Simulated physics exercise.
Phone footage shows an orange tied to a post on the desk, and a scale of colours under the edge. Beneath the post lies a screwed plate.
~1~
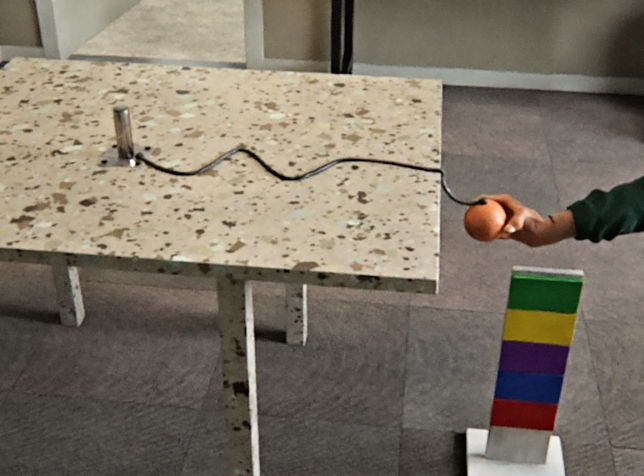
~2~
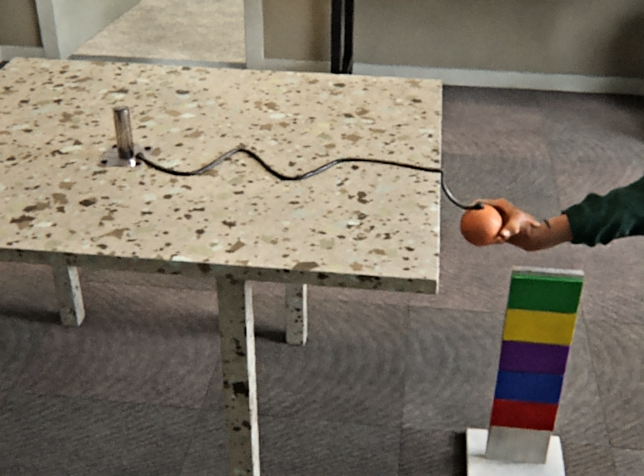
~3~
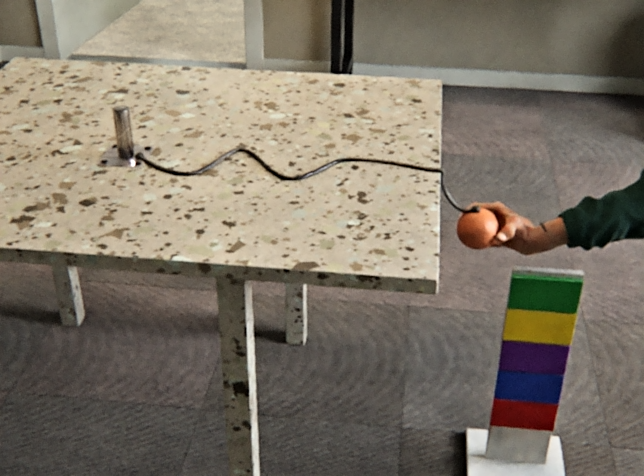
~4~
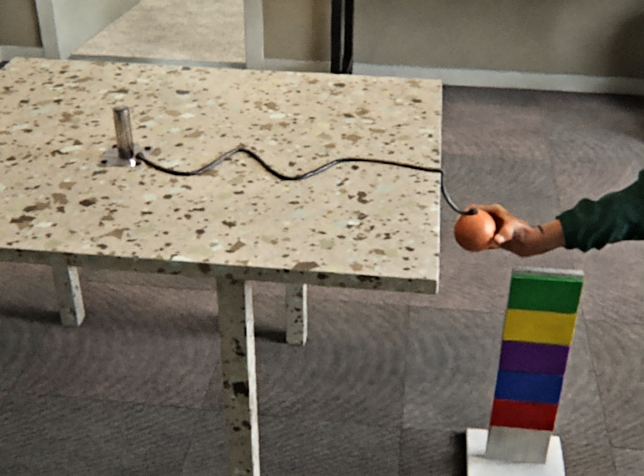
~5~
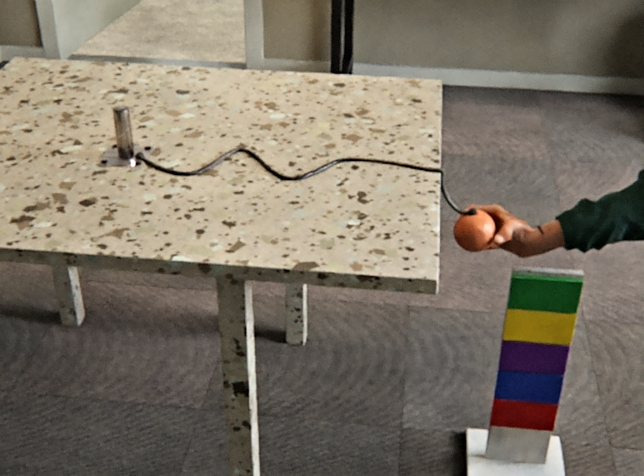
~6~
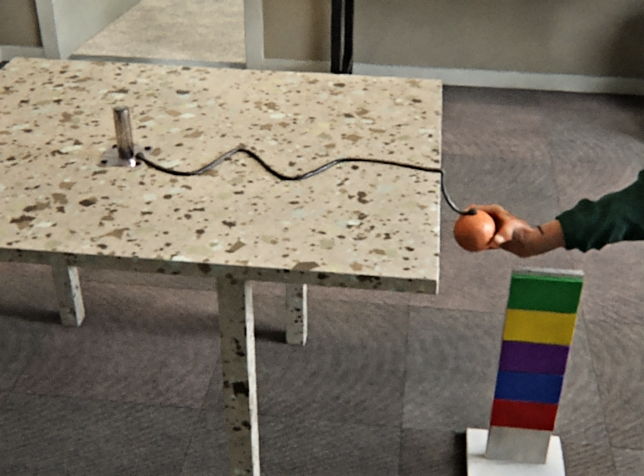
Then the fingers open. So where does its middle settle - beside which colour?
Beside yellow.
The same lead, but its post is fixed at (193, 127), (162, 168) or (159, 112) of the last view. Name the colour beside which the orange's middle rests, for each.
In turn, purple, then purple, then yellow.
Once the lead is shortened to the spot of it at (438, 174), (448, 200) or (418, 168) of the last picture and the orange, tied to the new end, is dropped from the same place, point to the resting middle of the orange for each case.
Try 1: (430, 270); try 2: (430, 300); try 3: (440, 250).
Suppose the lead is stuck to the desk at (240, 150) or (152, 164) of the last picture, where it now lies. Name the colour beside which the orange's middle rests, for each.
In order: Green; yellow.
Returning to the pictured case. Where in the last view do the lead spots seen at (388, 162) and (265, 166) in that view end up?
They finish close to (440, 207) and close to (324, 166).
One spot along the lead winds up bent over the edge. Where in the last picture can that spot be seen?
(356, 160).
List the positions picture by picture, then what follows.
Orange (485, 221); green (545, 296); yellow (539, 328); purple (534, 359); blue (529, 388); red (524, 416), in the first picture.
Orange (482, 226); lead through (165, 170) (226, 155) (272, 171) (337, 162) (414, 167), in the second picture.
Orange (477, 229), in the third picture.
Orange (475, 231); lead through (165, 170) (226, 155) (272, 171) (337, 162) (414, 167), in the fourth picture.
Orange (475, 231), in the fifth picture.
Orange (475, 231); lead through (165, 170) (226, 155) (272, 171) (337, 162) (414, 167), in the sixth picture.
Soon after, orange near (415, 310); level with yellow.
After that, orange near (451, 319); level with yellow.
In the end, orange near (436, 319); level with yellow. The lead holds its middle at yellow.
